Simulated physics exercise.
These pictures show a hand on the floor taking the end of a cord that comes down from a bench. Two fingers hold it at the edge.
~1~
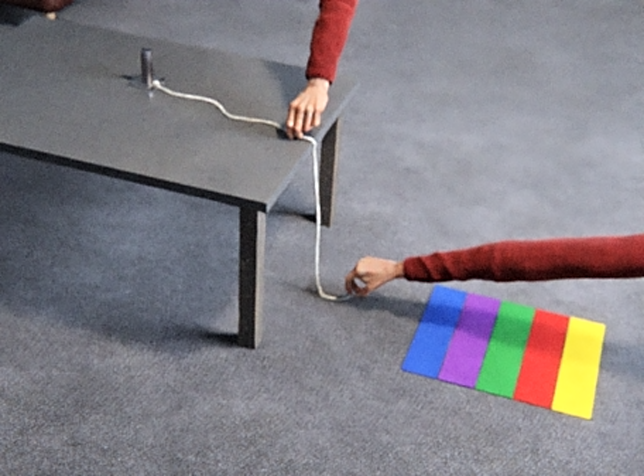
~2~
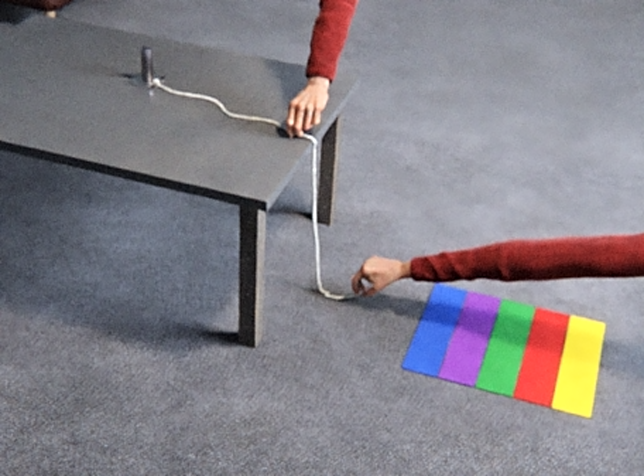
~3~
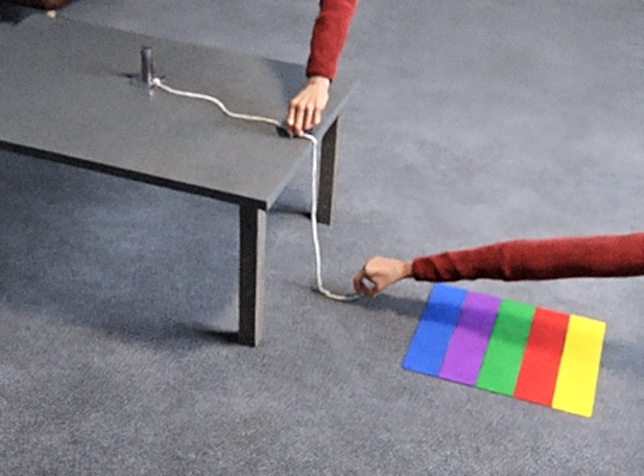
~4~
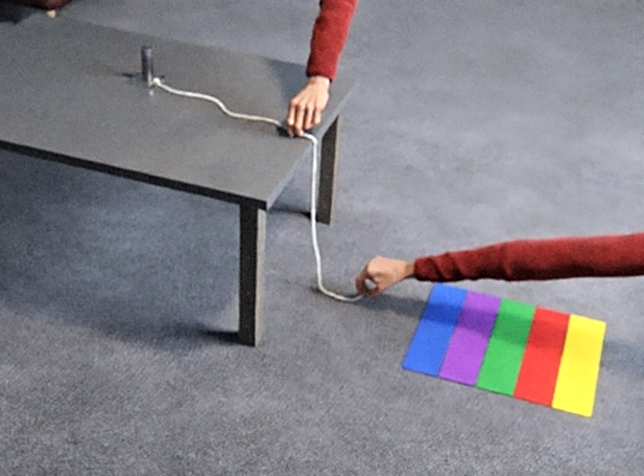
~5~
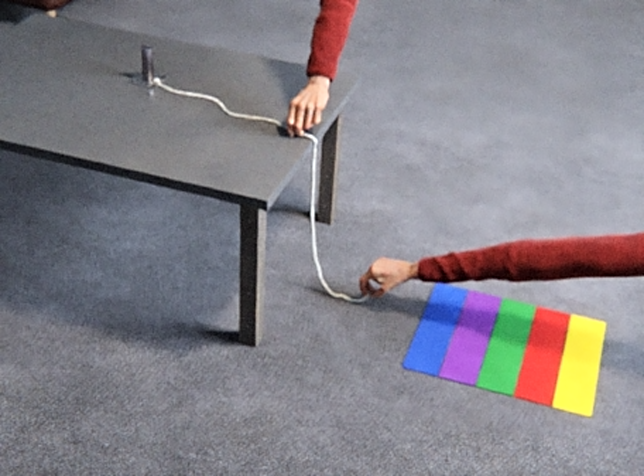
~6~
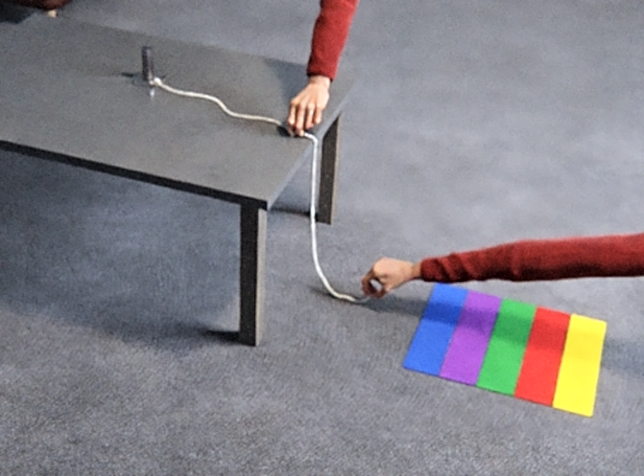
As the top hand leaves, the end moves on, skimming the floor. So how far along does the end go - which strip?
Along to the purple strip.
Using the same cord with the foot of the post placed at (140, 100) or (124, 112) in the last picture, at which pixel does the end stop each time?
Approx. (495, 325); approx. (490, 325).
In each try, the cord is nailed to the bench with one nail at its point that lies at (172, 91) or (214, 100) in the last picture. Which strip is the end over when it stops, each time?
The end reaches purple and then purple.
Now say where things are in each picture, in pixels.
End (354, 293); blue (425, 357); purple (461, 367); green (499, 376); red (536, 386); yellow (575, 396), in the first frame.
End (361, 293); cord through (172, 92) (224, 110) (282, 126) (313, 167) (315, 227) (319, 282), in the second frame.
End (363, 293), in the third frame.
End (365, 293); cord through (173, 91) (224, 109) (282, 126) (314, 167) (313, 226) (319, 282), in the fourth frame.
End (369, 294), in the fifth frame.
End (371, 294); cord through (173, 91) (224, 109) (282, 125) (314, 166) (312, 226) (324, 281), in the sixth frame.
Soon after, end near (419, 306); short of the strips.
After that, end near (453, 315); over blue.
At the stop, end near (474, 320); over purple. It halts on the purple strip.
